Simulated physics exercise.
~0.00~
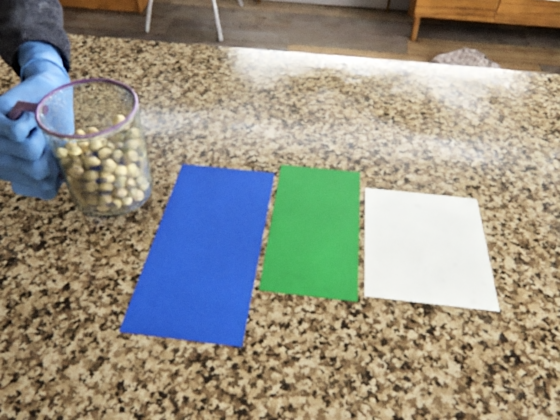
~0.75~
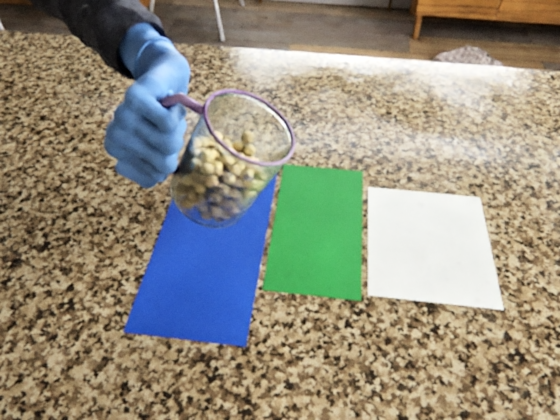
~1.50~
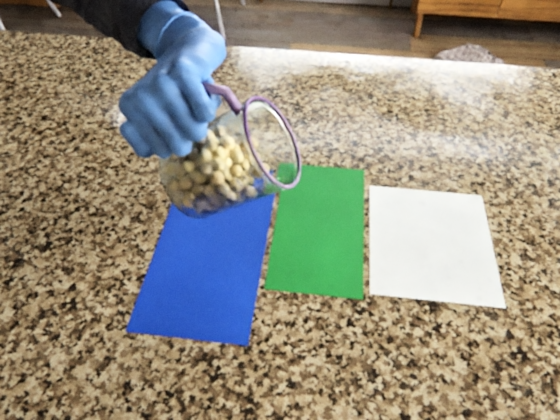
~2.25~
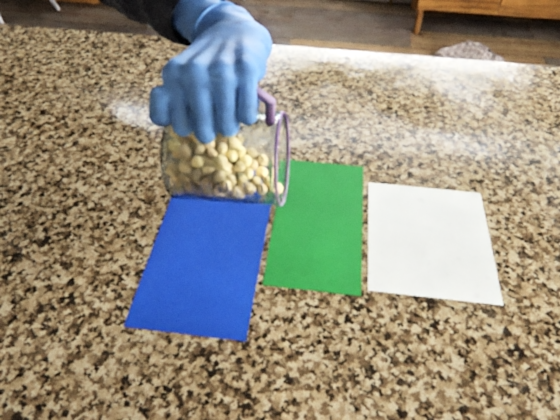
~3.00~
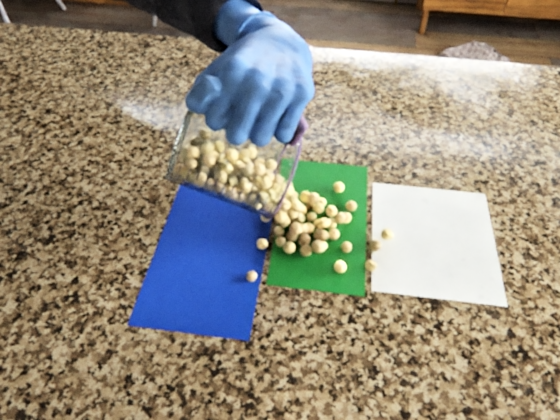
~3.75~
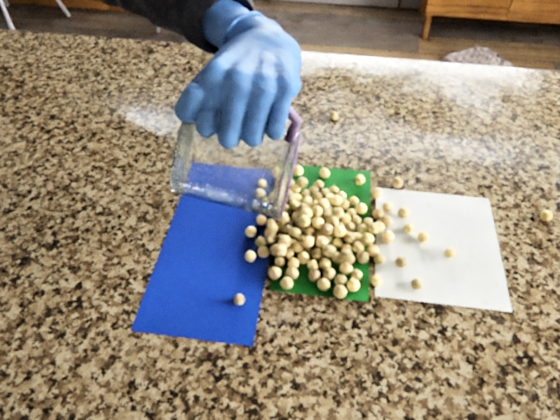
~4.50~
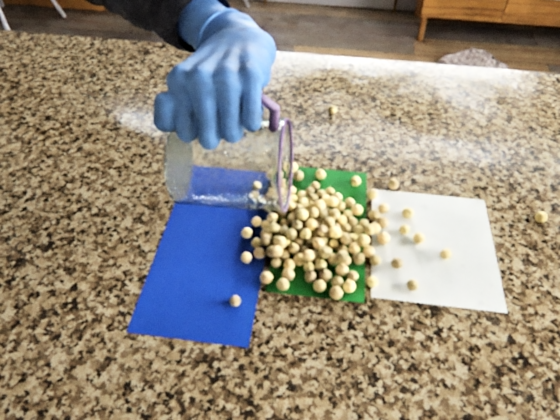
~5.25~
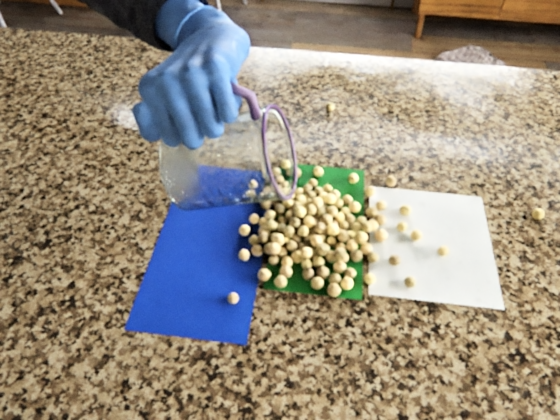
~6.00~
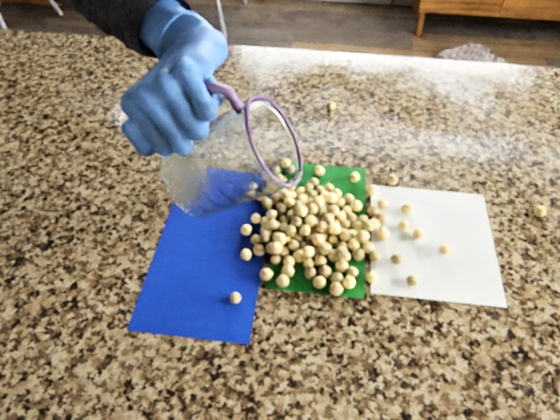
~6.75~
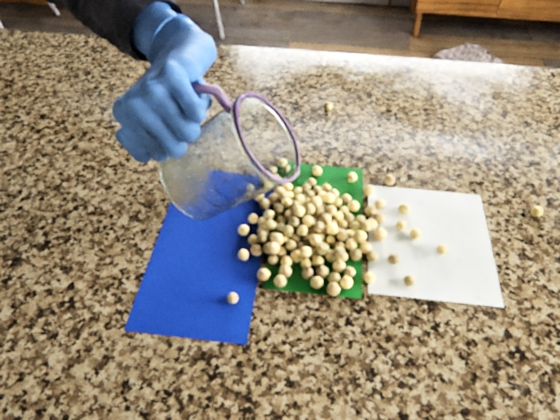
The footage shows a blue-gloved hand carrying a clear jug of round, pale nuts over blue, green and white mats on a speckled countertop and tipping it. The nuts spill mostly onto the green mat, with some scattering around it, before the emptied jug is tilted partway back.
